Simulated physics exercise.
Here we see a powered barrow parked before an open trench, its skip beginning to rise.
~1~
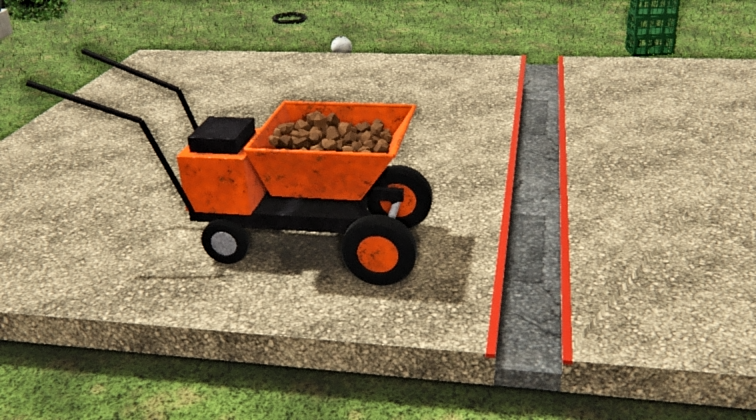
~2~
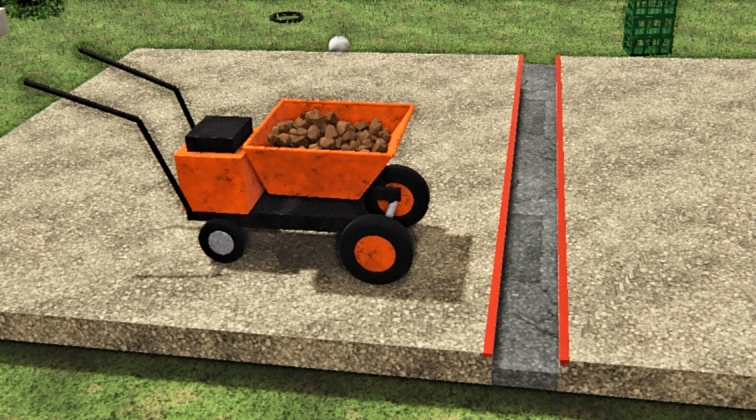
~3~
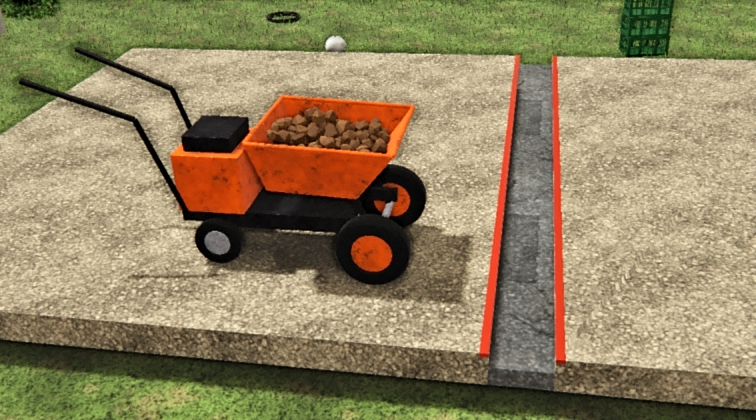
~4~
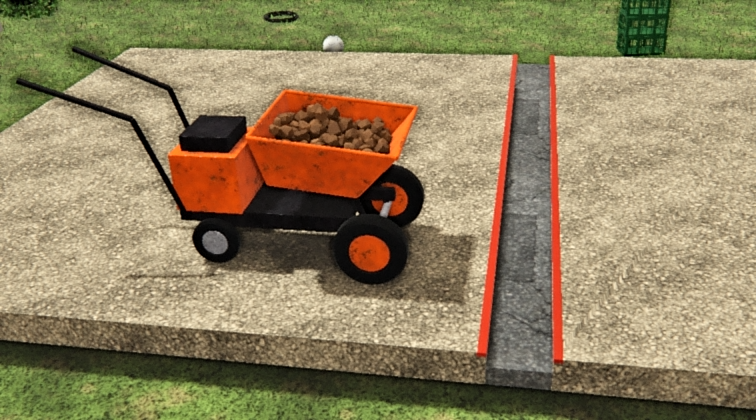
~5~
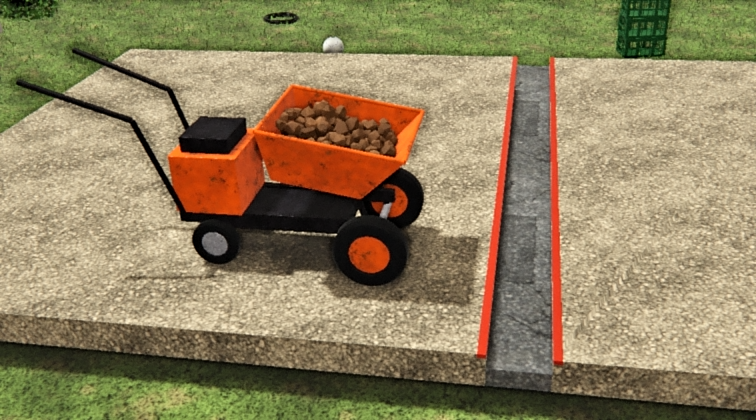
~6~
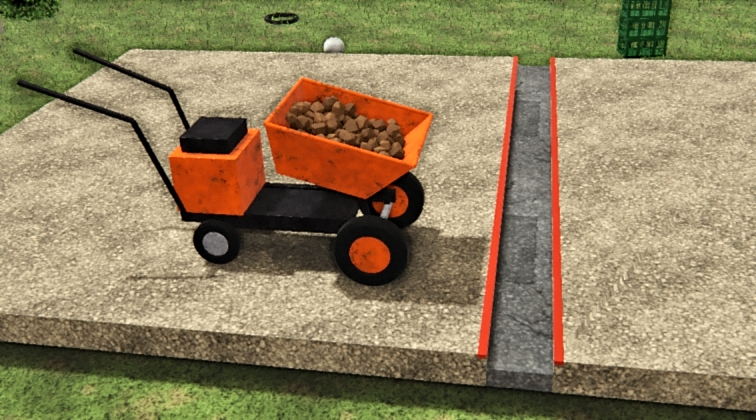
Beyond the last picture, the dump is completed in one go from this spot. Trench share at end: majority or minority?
Majority.
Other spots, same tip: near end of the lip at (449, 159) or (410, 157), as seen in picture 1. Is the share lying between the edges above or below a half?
First: A minority of it. Second: The bulk of it.
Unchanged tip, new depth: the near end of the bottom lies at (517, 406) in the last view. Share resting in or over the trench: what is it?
Close to 100 per cent, I reckon.
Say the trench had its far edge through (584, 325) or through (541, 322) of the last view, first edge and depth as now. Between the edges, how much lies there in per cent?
Close to 90 per cent in the first, close to 60 per cent in the second.
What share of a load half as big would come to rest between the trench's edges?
About 100 %.
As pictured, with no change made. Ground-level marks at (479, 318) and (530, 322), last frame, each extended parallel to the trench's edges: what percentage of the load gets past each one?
Some 90 and some 30 per cent, respectively.
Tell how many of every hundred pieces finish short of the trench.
About 20 %.
Soon, skip tipped steeply; all in the skip.
A while on, skip tipped right over; most in the skip; a small part in or heaped over the trench; a stray few beyond it; a small part falling.
Towards the end, skip tipped right over; a small part in the skip; a small part short of the trench; most in or heaped over the trench; a small part beyond it.
Finally, skip tipped right over; a stray few in the skip; about a quarter short of the trench; most in or heaped over the trench; a small part beyond it.
